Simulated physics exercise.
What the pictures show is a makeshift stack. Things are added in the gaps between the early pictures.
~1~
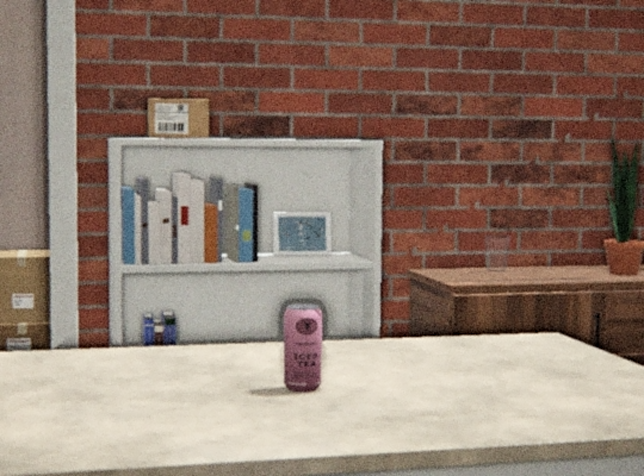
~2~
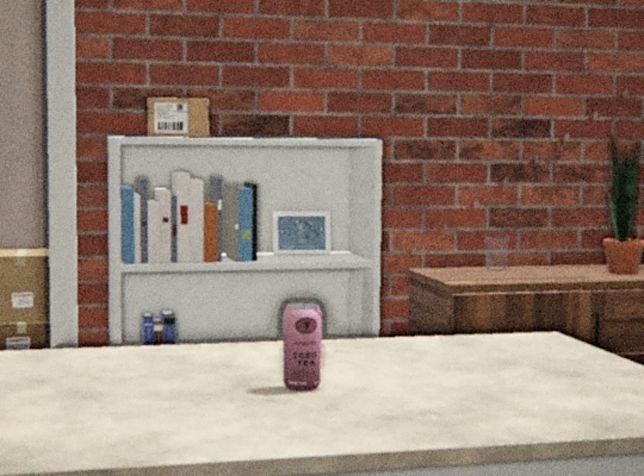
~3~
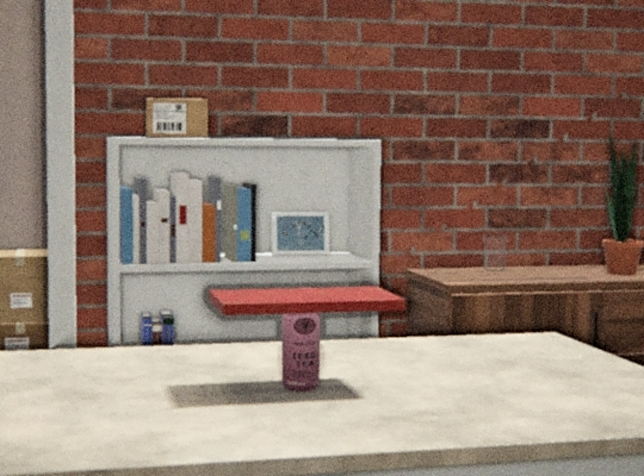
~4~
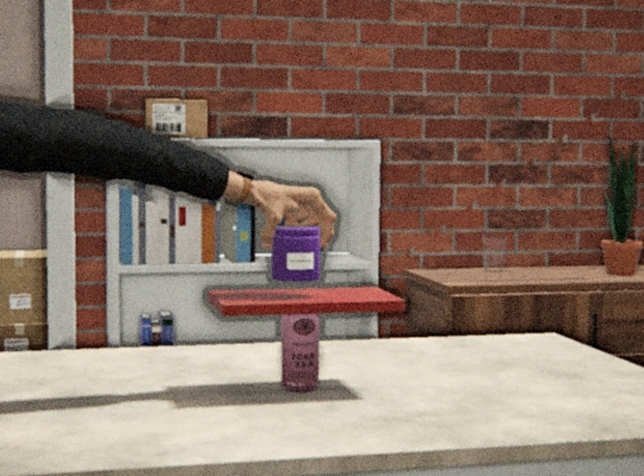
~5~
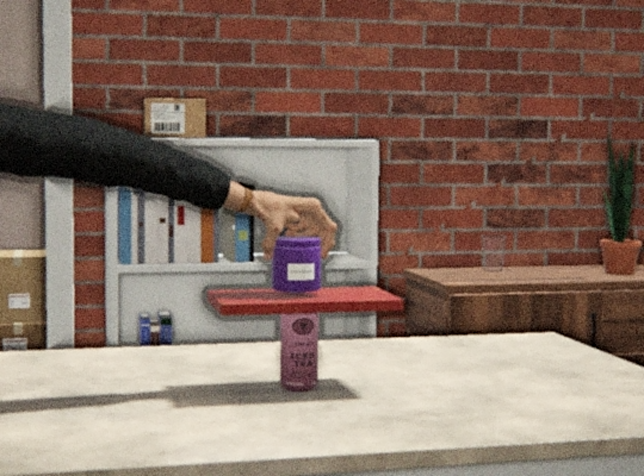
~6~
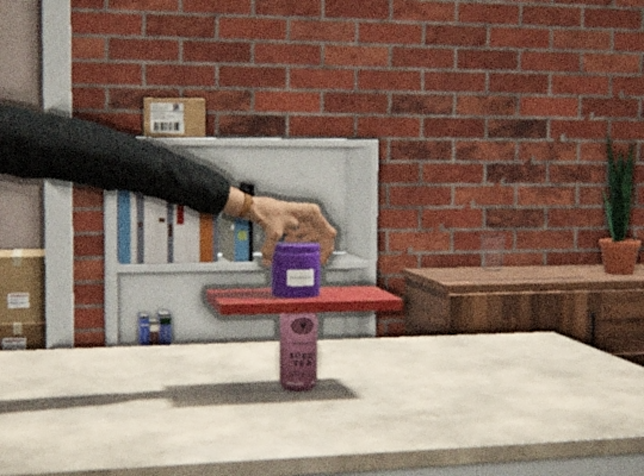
In this clip, a pink can stands on a pale tabletop, then a red board appears balanced across its top. A hand reaching in from the left lowers a purple jar a short way onto the board and keeps holding it.
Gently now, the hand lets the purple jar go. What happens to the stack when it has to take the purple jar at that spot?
It remains standing.
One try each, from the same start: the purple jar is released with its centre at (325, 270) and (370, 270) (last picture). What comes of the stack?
It does not fall the first time and falls the second time.
Then, 0.30 s past the last view, nothing moves.
Then, 1.00 s past the last view, purple jar resting near (296, 270).
Finally, all 3 still in place. Final places as the last picture's camera would see them, purple jar near (296, 270). The stack holds.
